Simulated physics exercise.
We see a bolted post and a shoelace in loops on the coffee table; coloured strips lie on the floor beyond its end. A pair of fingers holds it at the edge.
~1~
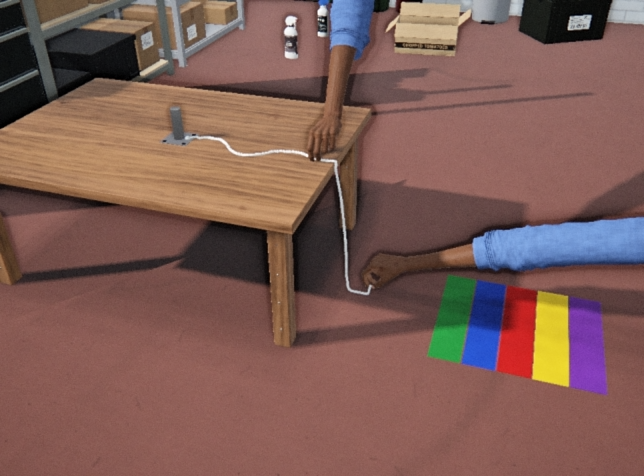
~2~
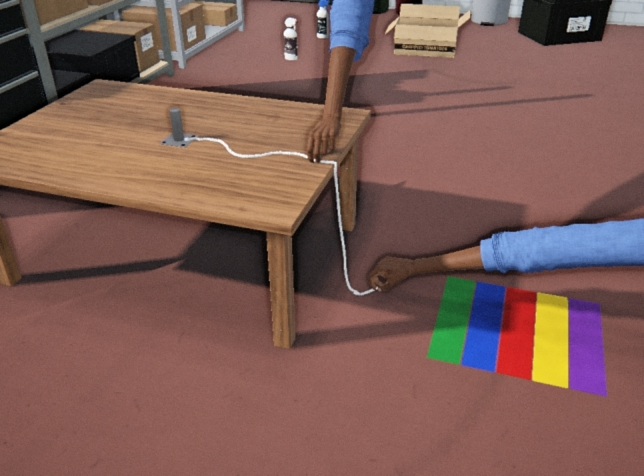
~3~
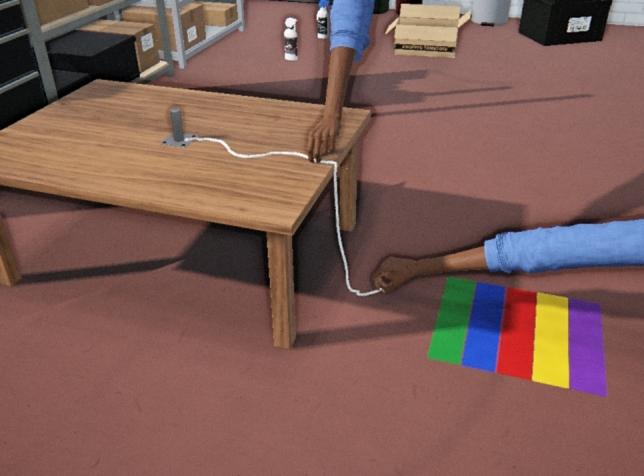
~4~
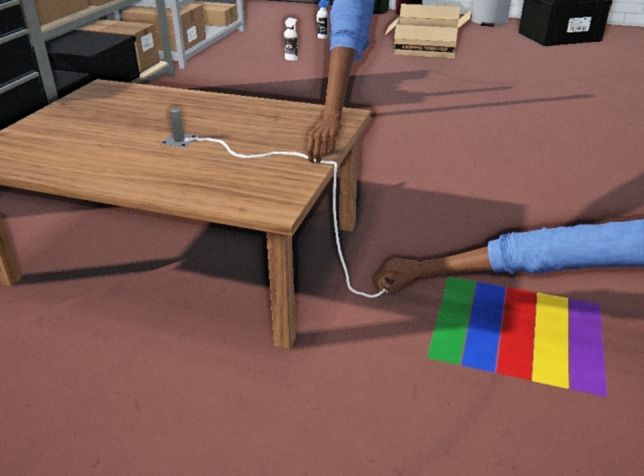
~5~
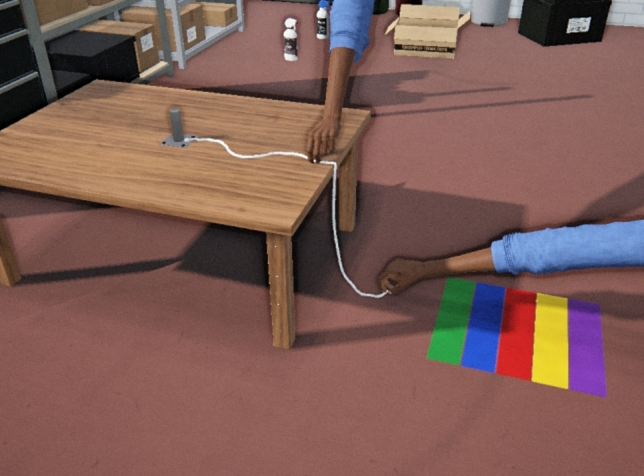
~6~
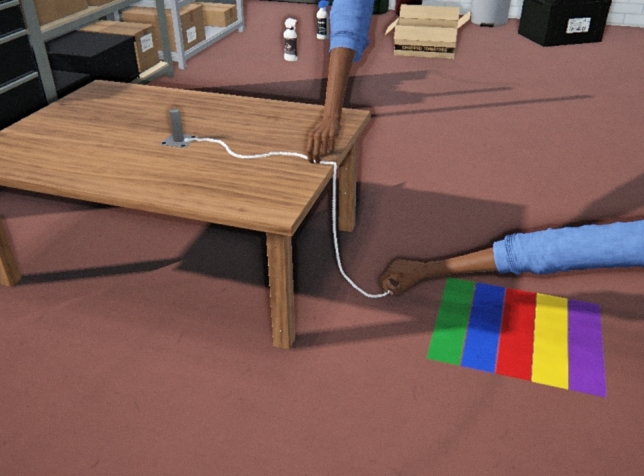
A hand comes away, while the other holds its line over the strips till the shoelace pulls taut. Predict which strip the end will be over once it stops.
I would say the blue strip.
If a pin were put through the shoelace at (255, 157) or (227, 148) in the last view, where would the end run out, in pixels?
Try one ends near (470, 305), try two near (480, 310).
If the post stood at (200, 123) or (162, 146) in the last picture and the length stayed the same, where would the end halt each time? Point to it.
About (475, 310) and (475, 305).
Soon after, end near (437, 300); short of the strips.
Then, end near (470, 307); over green.
At full stretch, end near (489, 310); over blue. It gets as far as the blue strip.
